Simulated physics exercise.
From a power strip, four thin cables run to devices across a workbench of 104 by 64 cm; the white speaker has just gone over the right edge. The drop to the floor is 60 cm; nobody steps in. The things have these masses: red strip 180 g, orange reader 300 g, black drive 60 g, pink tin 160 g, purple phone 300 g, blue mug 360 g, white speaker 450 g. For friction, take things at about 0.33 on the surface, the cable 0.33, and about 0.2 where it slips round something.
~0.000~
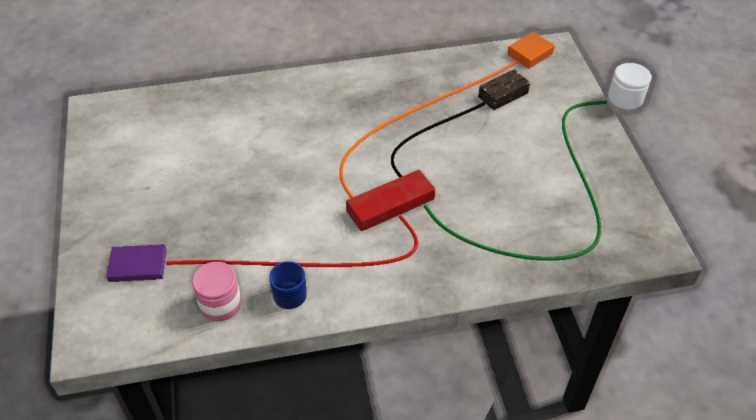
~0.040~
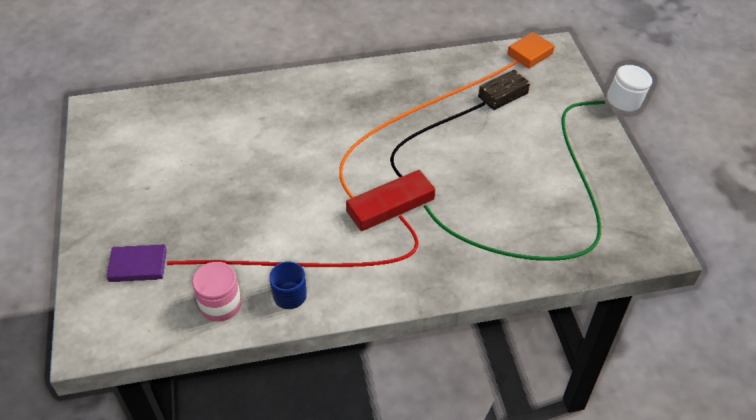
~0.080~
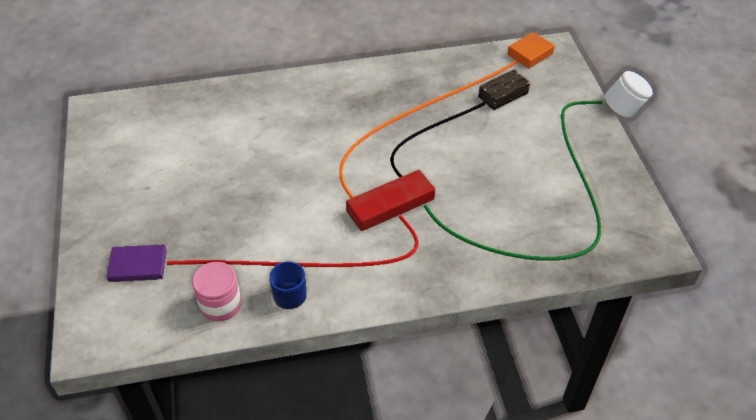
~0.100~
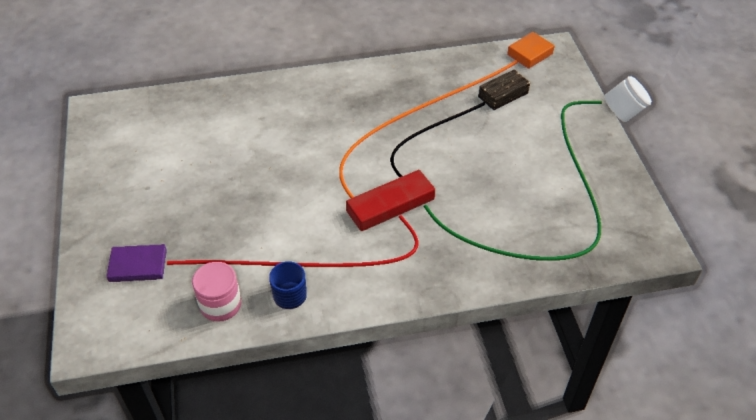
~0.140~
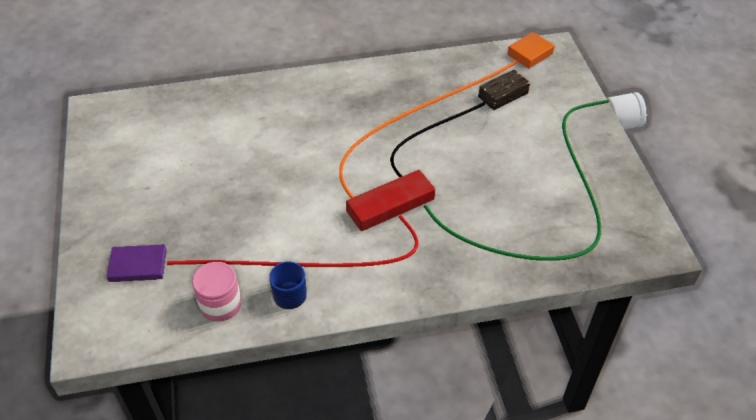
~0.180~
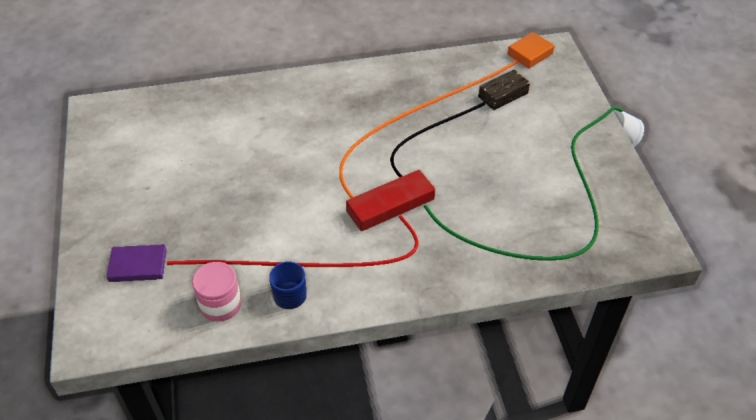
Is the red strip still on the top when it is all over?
Yes, looks like it's safe.
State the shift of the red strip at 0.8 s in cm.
Shift reading: Approx. 40 cm.
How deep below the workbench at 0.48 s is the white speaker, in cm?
I'd put it at about 50 centimetres under.
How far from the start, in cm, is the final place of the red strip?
I'd put it at close to 40 cm.
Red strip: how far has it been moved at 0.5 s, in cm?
Looks like close to 22 cm, more or less.
After 0.5 s, the strip's end of the green cable at (499, 178); red strip 21 cm off its start, white speaker over the edge, purple phone 7 cm off its start.
After 0.8 s, the strip's end of the green cable at (580, 103); red strip 40 cm off its start, purple phone 31 cm off its start, white speaker over the edge.
After 1.1 s, the strip's end of the green cable at (582, 102); red strip 40 cm off its start at (554, 96), purple phone 32 cm off its start at (328, 214), white speaker over the edge.
After 1.4 s, the strip's end of the green cable at (582, 102); red strip 40 cm off its start, purple phone 32 cm off its start, white speaker over the edge.
After 2.6 s, the strip's end of the green cable at (582, 102); red strip 40 cm off its start at (554, 96), purple phone 32 cm off its start at (328, 214), white speaker over the edge.
